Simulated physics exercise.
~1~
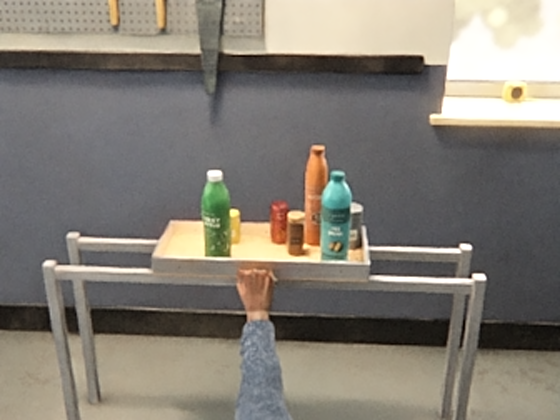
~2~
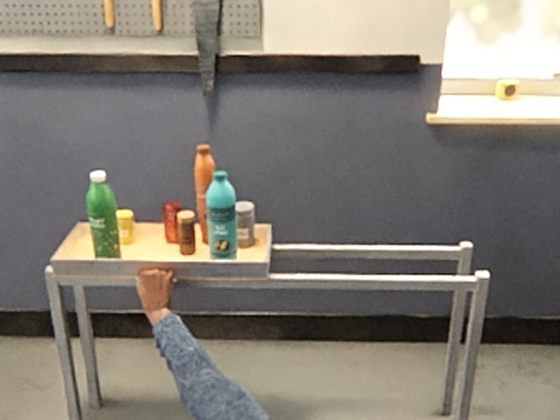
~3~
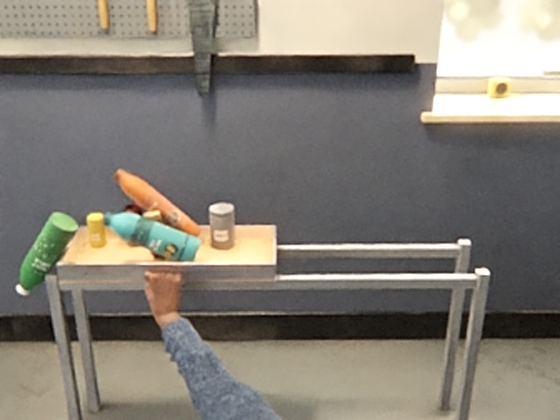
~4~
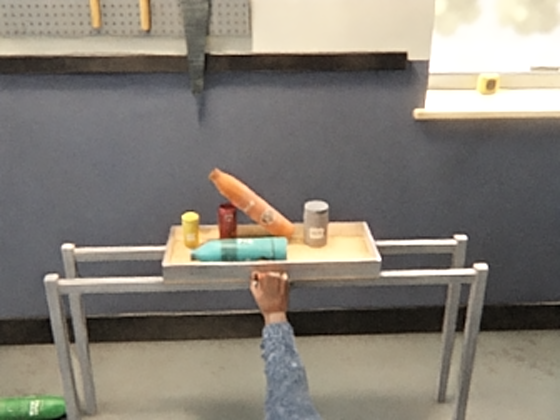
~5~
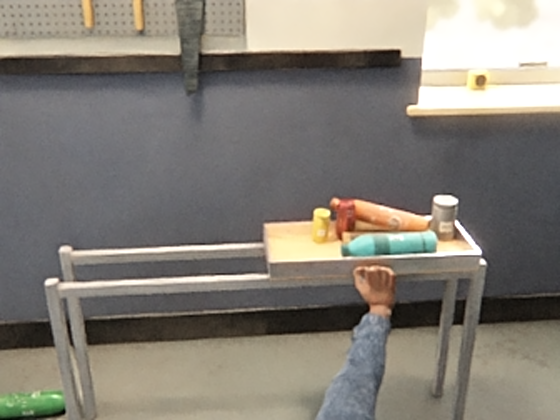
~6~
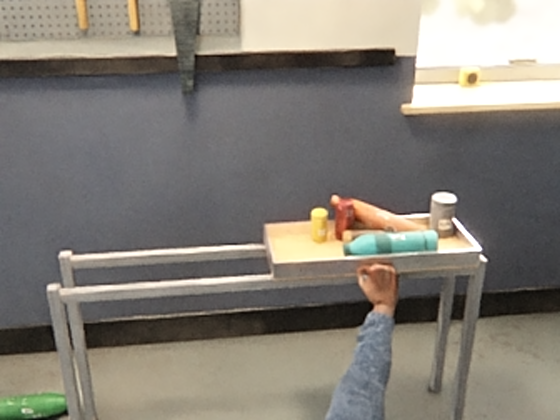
A green bottle toppled off the left end of a tray as a hand slid it left along a metal frame and the other bottles fell; the hand then moved the tray right, leaving the turquoise and orange bottles lying on it.
